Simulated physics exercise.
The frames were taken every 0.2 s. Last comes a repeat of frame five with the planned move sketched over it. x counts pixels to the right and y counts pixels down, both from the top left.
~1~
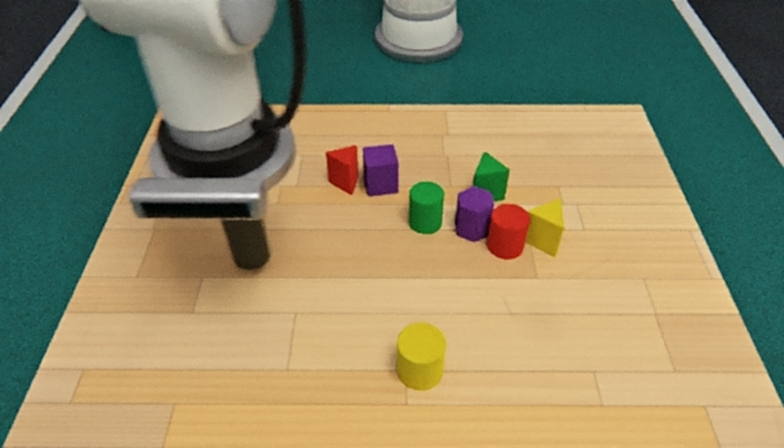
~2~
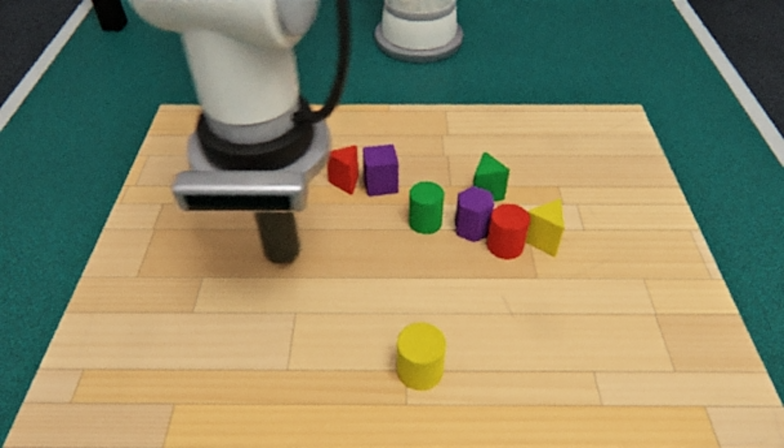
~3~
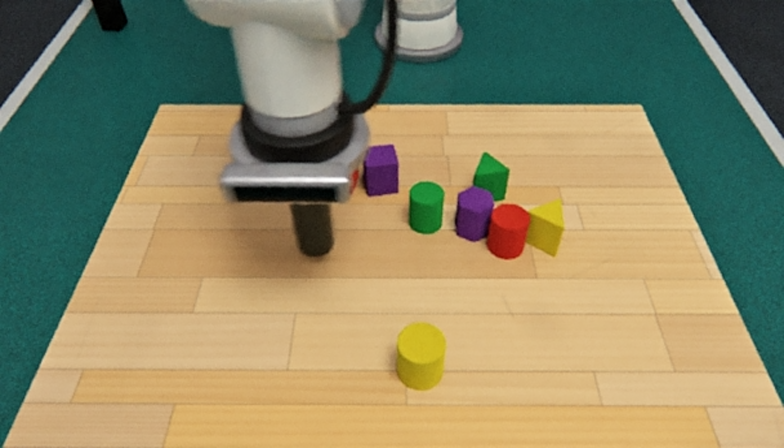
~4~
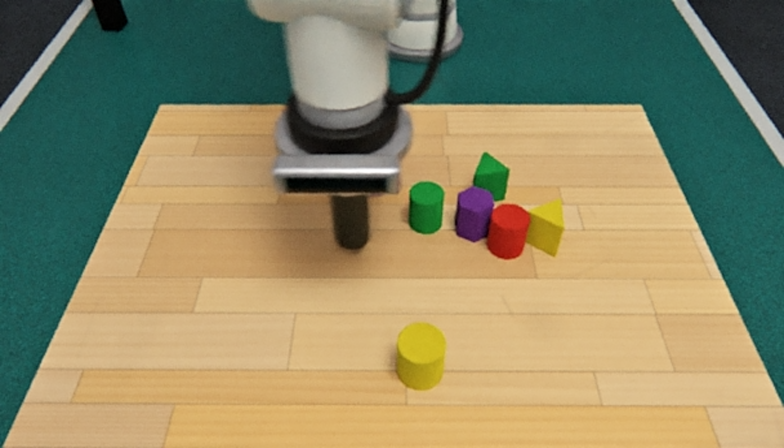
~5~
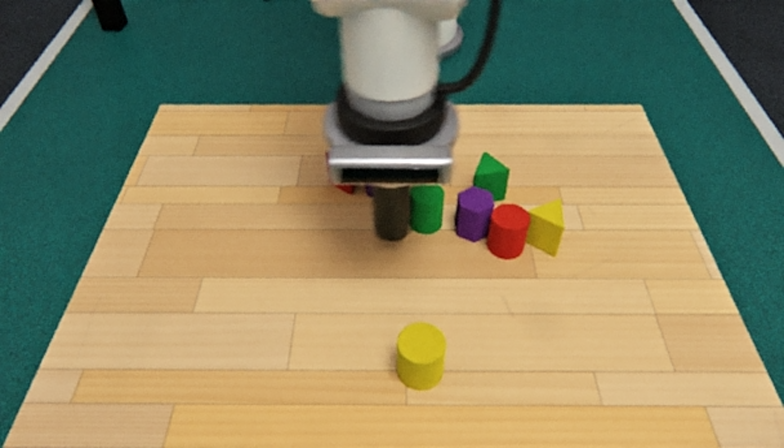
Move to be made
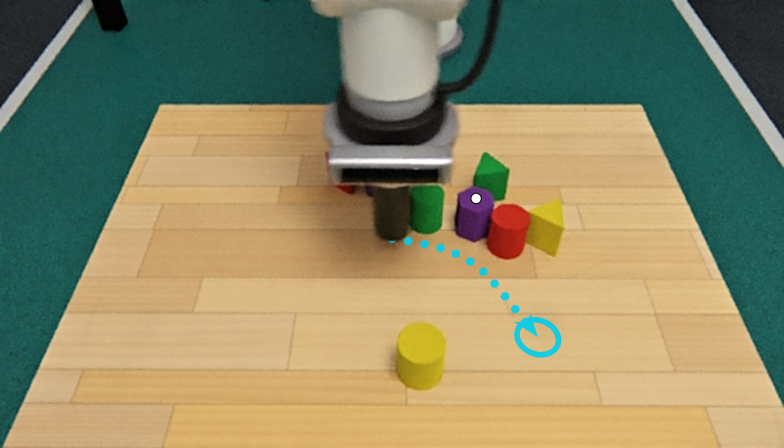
On a wooden board, a robot arm moves its dark post rightward toward the green cylinder.
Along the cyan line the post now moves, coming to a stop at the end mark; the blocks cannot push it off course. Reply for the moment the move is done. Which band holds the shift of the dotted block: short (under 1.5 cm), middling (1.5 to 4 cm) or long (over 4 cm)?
It slides not even 1.5 cm.
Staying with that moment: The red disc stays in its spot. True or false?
True
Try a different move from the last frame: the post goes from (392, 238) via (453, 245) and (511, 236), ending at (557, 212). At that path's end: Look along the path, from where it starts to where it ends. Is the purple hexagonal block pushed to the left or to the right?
Well, taking the path from its start to its end as straight ahead, the purple hexagonal block moves to the left.
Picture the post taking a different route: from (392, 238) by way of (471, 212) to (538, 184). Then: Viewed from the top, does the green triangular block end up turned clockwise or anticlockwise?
My answer: Anticlockwise.
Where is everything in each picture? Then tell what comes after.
In the first picture, lower end of the post at (252, 256), tops of blocks, green disc at (427, 192), purple hexagonal block at (476, 198), red disc at (511, 216).
In the second picture, post at (282, 250), blocks as before.
In the third picture, post at (316, 243), blocks as before.
In the fourth picture, post at (353, 236), blocks as before.
In the fifth picture, post at (392, 229), green disc at (427, 192), purple hexagonal block at (476, 198), red disc at (511, 216).
The drawn path runs from (392, 238) through (451, 252) and (498, 287) to (538, 337); the dot is on the purple hexagonal block.
On the path given first. One third of the way, post at (454, 243); green disc at (439, 190).
Two thirds of the way, post at (501, 279); green disc at (439, 190).
At the end, post at (540, 327); green disc at (439, 190); purple hexagonal block not moved; red disc not moved.
